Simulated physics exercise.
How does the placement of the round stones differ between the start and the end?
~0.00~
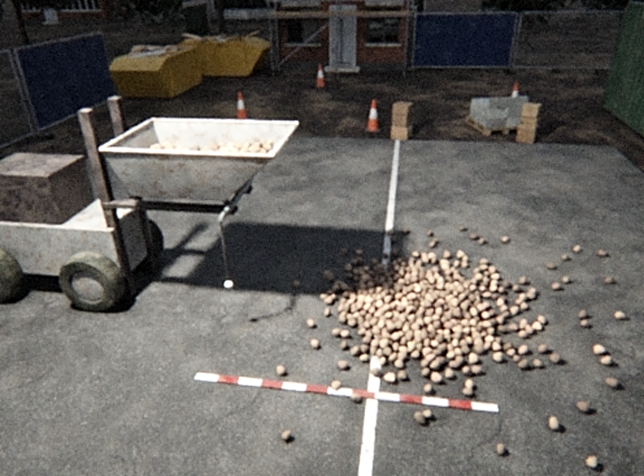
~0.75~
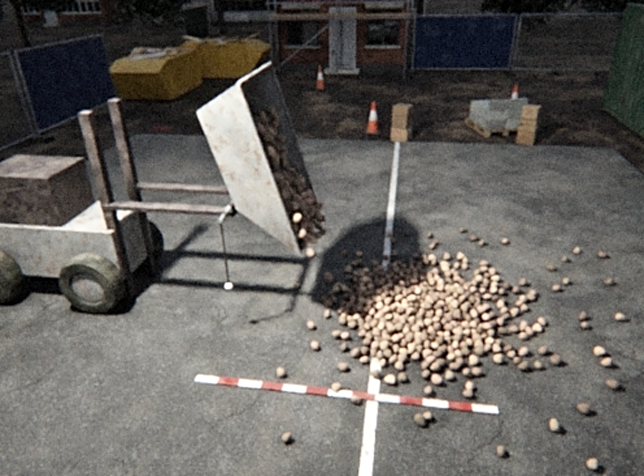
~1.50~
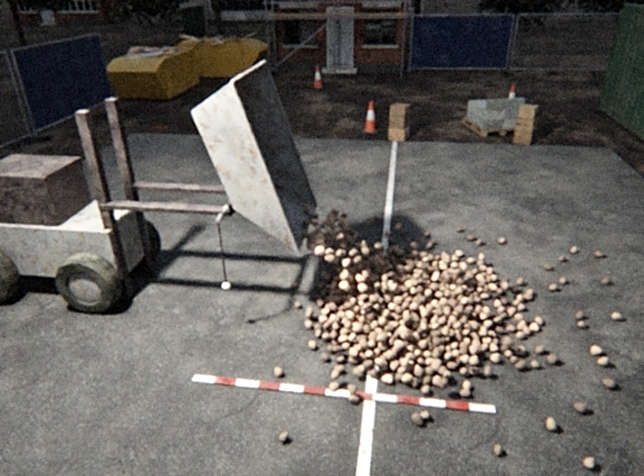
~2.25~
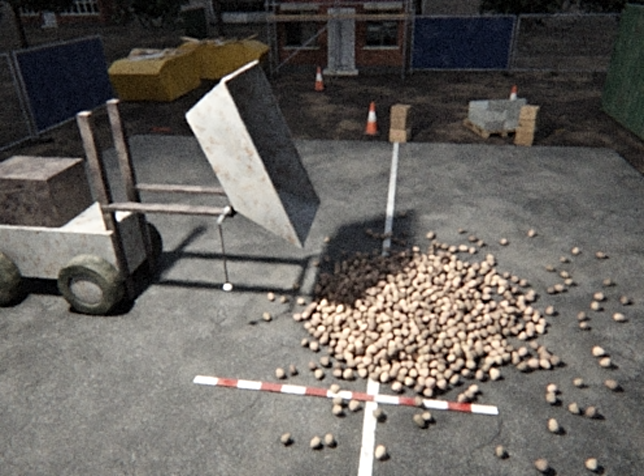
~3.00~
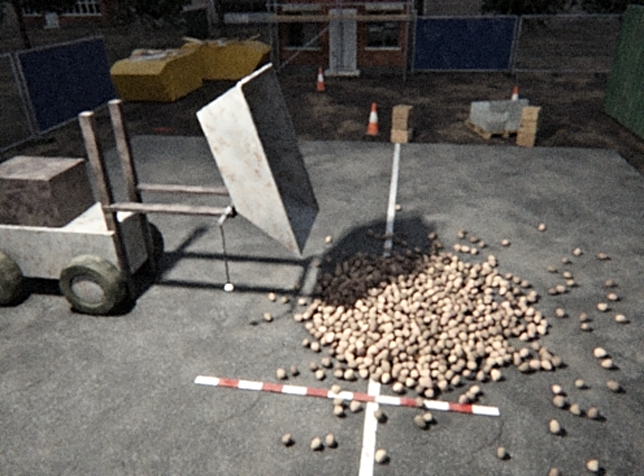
At the start, some of the stones are in the raised skip and the rest lie in a heap on the ground to the right. At the end, the skip is empty and the stones lie on the ground in a larger heap across the white line.
